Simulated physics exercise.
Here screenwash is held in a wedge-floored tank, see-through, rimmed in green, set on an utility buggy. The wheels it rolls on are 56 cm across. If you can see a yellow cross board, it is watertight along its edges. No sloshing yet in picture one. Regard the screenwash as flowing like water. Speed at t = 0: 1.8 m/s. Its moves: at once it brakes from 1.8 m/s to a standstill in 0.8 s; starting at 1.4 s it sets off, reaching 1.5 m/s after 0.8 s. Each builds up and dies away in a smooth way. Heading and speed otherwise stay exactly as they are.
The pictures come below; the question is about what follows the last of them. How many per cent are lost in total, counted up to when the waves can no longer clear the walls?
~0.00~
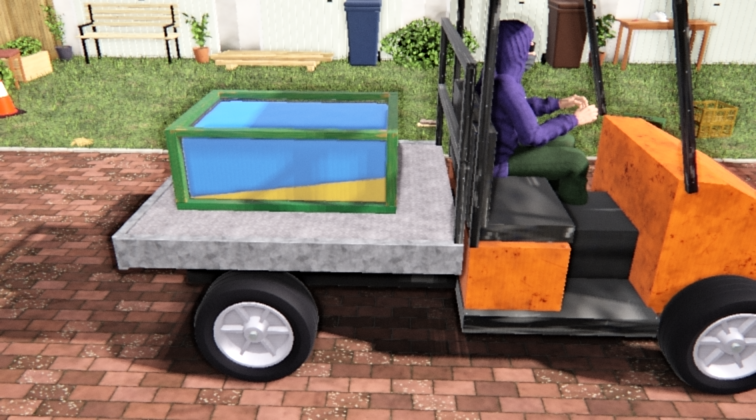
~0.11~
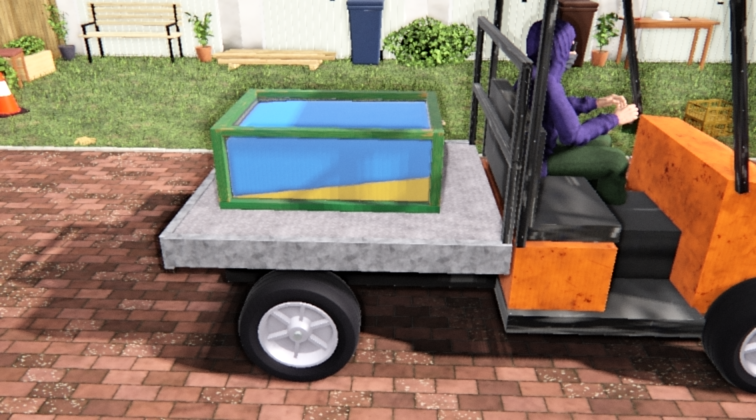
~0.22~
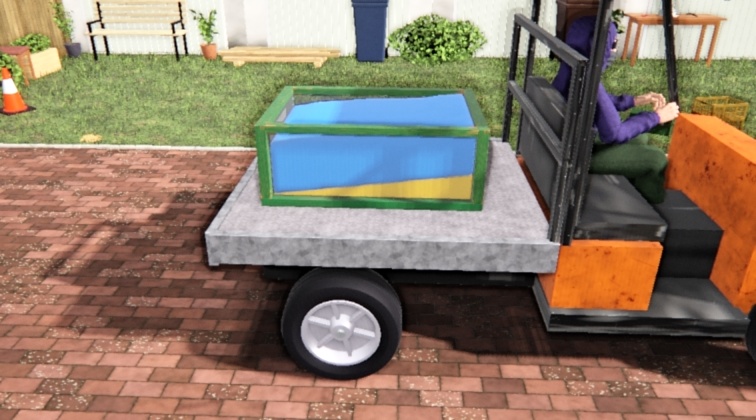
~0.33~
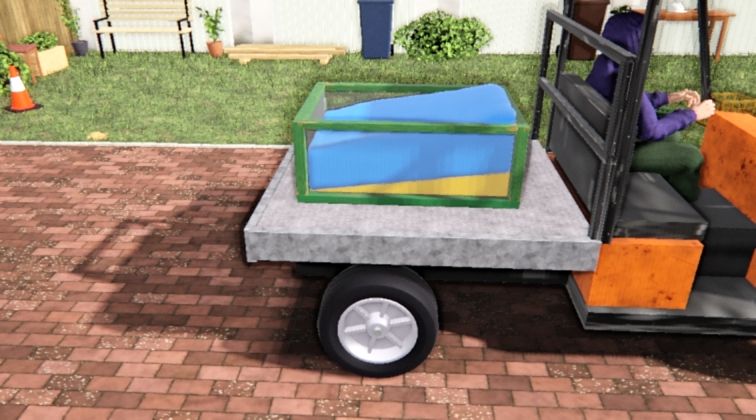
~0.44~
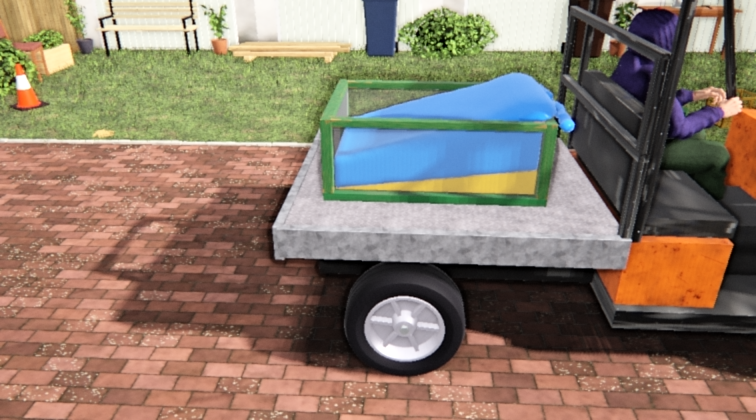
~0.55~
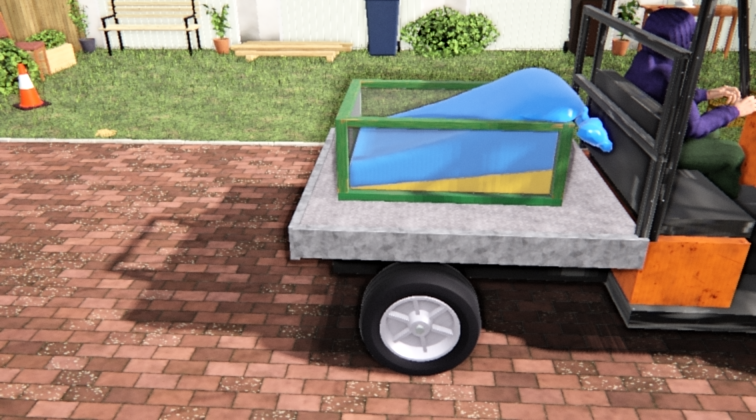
In total about 27 out of 100 parts are lost.
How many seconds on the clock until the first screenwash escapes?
Near 0.6 s.
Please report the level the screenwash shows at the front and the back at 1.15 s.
The front stands at 28 cm and the back at 26 cm.
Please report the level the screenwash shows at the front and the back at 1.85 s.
Front: 12 cm; back: 34 cm.
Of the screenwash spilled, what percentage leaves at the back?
Roughly 20 percent.
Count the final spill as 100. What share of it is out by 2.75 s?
I'd say somewhere near 90 per cent.
Then, 1.15 s in, the surface is 28 cm up at the front and 27 cm at the back; 21 per cent is out, over the front, a little elsewhere.
Then, 1.85 s in, the surface is 12 cm up at the front and 35 cm at the back; 23 per cent is out, over the front, a little elsewhere.
Then, 2.75 s in, the surface is 42 cm up at the front and 18 cm at the back; 25 per cent is out, over the front, a little elsewhere.
Then, 5.18 s in, 27 per cent is out, over the front, a little elsewhere, 42 of 154 litres.
